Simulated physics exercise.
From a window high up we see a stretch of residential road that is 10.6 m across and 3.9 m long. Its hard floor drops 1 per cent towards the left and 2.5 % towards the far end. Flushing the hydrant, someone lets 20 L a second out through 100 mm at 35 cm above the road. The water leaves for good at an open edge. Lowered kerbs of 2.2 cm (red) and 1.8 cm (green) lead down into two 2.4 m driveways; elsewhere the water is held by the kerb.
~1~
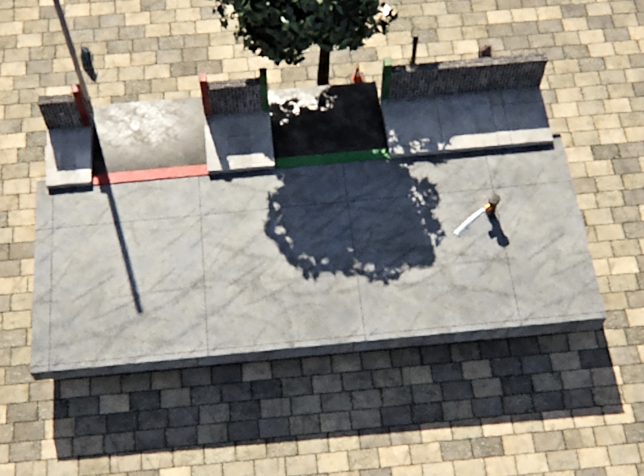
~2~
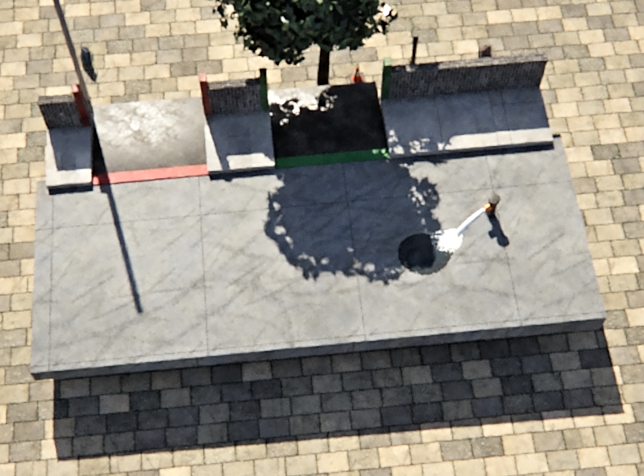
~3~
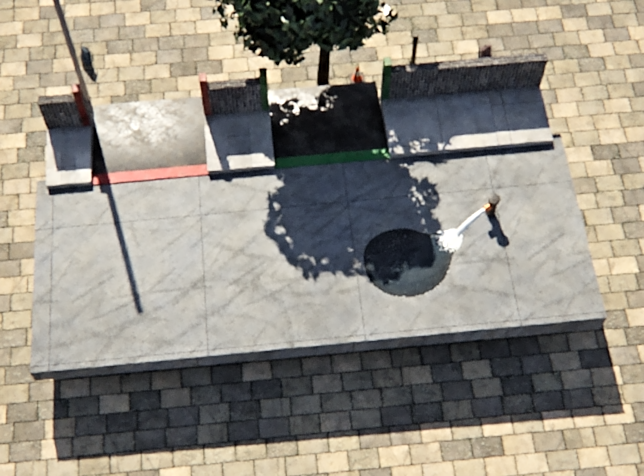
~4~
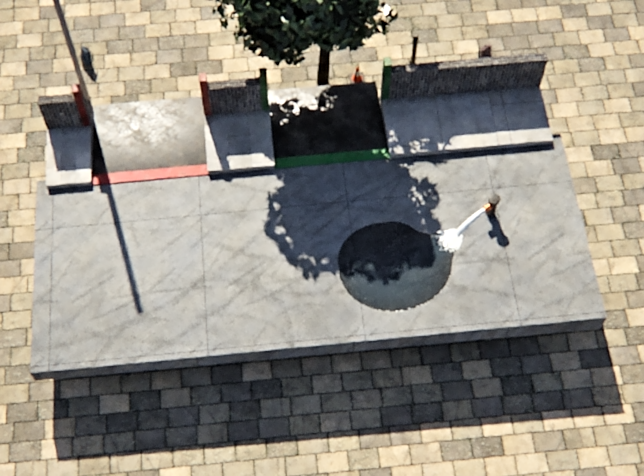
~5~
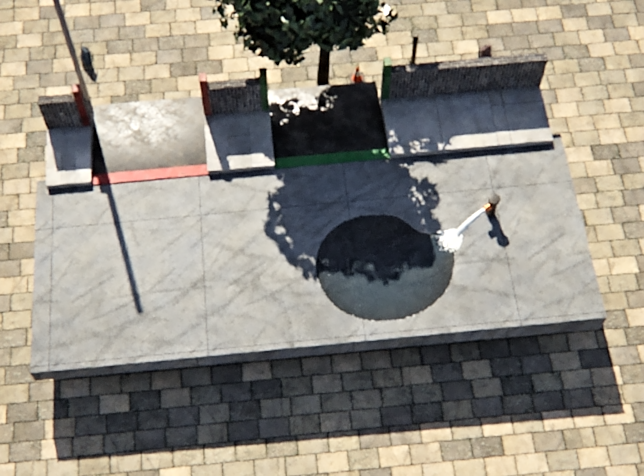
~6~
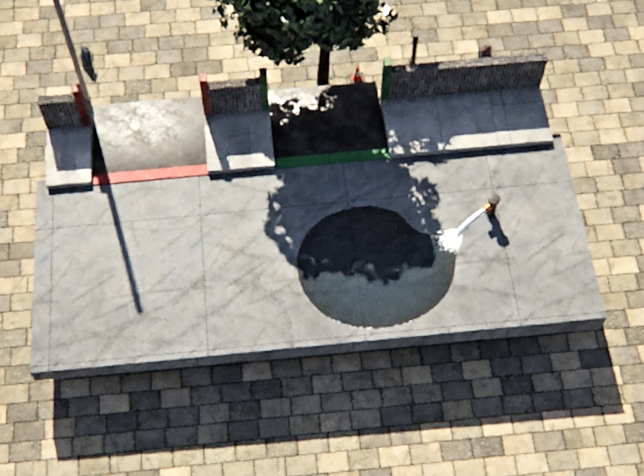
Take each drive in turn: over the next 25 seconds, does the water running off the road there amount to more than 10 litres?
The red driveway makes the cut; the green driveway makes the cut.
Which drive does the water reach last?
That would be the red drive.
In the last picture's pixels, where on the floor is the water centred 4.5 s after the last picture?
The water's centre sits near (329, 253).
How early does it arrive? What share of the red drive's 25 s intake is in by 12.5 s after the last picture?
By that time around 20 per cent is in.
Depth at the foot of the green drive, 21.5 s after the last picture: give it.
It comes to some 2.5 cm deep at that spot.
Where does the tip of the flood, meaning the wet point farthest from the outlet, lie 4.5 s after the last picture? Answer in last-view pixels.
Look near (208, 229) in the last picture.
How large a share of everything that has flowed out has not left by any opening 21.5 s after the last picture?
Share: Close to 62 %.
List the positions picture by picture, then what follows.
In the first frame, the jet has just started at (477, 215); the ground is still dry.
In the second frame, from the spout at (477, 215) the water has spread over 0.8 m2; its tip is at (402, 261), and it is 1.5 cm deep on average.
In the third frame, from the spout at (477, 215) the water has spread over 2.1 m2; its tip is at (371, 278), and it is 1.2 cm deep on average.
In the fourth frame, the jet leaves at (477, 215); the sheet reaches (347, 288), 3.3 m away, and wets 3.4 m2.
In the fifth frame, from the spout at (477, 215) the water has spread over 4.6 m2; its tip is at (322, 285), and it is 1.1 cm deep on average.
In the sixth frame, the jet leaves at (477, 215); the sheet reaches (304, 287), 4.0 m away, and wets 5.9 m2.
Then, 1.5 s after the last picture water covers 20 % of the floor and is deepest (7 cm) near (453, 238); red driveway not reached, green driveway not reached.
Then, 4.5 s after the last picture water covers 30 % of the floor and is deepest (7 cm) near (453, 238); red driveway not reached, green driveway 1.1 cm at the lowered kerb, 0 L in.
Then, 8.5 s after the last picture water covers 40 % of the floor and is deepest (7 cm) near (453, 238); red driveway 2.5 cm at the lowered kerb, 1 L in, green driveway 2 cm at the lowered kerb, 2 L in.
Then, 12.5 s after the last picture water covers 45 % of the floor and is deepest (7 cm) near (453, 238); red driveway 3.5 cm at the lowered kerb, 11 L in, green driveway 2.3 cm at the lowered kerb, 8 L in.
Then, 21.5 s after the last picture water covers 45 % of the floor and is deepest (7 cm) near (453, 238); red driveway 3.7 cm at the lowered kerb, 56 L in, green driveway 2.5 cm at the lowered kerb, 30 L in.
